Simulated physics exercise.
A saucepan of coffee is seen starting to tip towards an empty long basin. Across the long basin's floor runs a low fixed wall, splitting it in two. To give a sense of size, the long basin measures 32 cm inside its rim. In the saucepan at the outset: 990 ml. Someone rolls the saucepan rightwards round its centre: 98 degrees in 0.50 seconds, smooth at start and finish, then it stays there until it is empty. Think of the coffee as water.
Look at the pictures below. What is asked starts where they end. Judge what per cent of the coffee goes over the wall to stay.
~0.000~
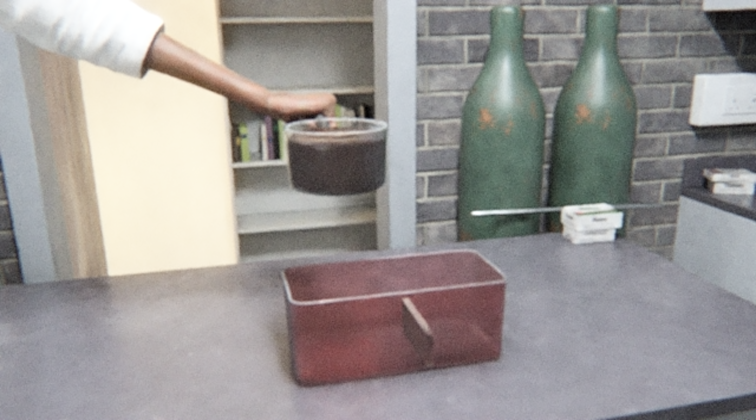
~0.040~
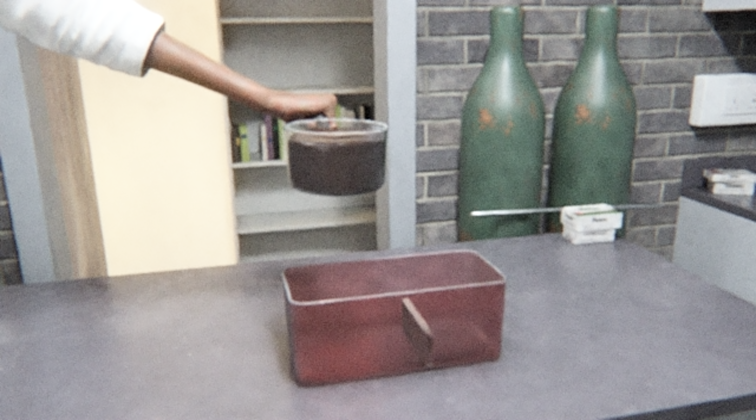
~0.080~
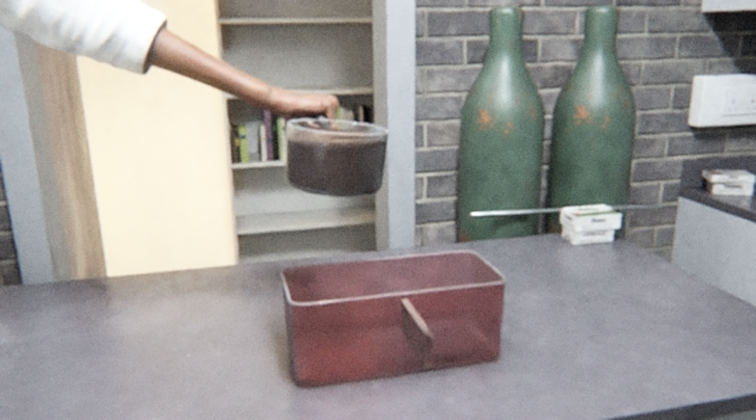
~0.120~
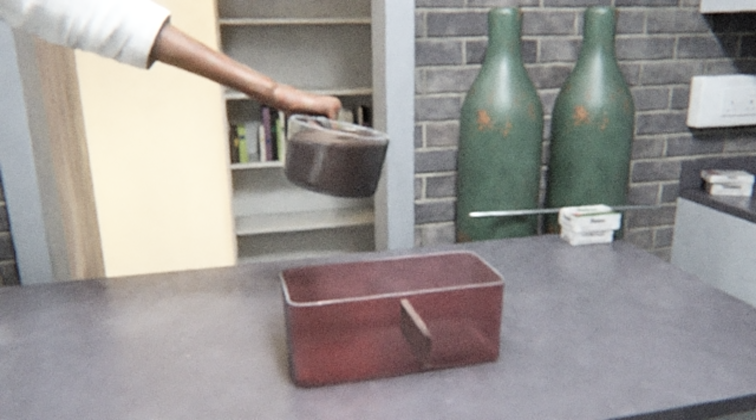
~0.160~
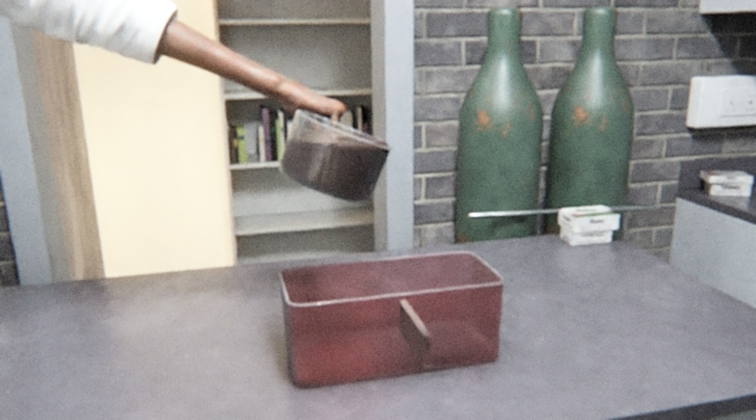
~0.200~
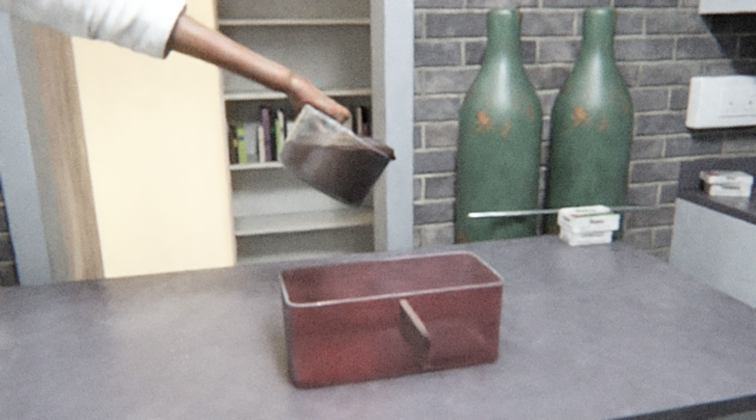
63 percent, roughly.
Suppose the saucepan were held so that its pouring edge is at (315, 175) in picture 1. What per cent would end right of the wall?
10 %.
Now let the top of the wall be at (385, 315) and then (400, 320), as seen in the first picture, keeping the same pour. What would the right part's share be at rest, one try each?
Respectively 90 and 75 %.
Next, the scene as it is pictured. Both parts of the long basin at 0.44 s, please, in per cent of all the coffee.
I'd say some 0 on the left and some 12 on the right.
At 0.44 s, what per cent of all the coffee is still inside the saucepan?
36 %.
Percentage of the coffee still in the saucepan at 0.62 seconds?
About 10 percent.
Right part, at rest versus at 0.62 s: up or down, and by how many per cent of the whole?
The amount sinks by around 3.
By 0.44 s the tilt is 95° and 37 per cent is still to pour, 0 is left of the wall and 12 right of it.
By 0.62 s the tilt is 98° and 11 per cent is still to pour, 7 is left of the wall and 66 right of it.
By 0.80 s the tilt is 98° and 3 per cent is still to pour, 17 is left of the wall and 65 right of it.
By 1.00 s the tilt is 98° and 1 per cent is still to pour, 27 is left of the wall and 68 right of it.
At rest 34 per cent lies left of the wall, 63 right of it and 3 outside.
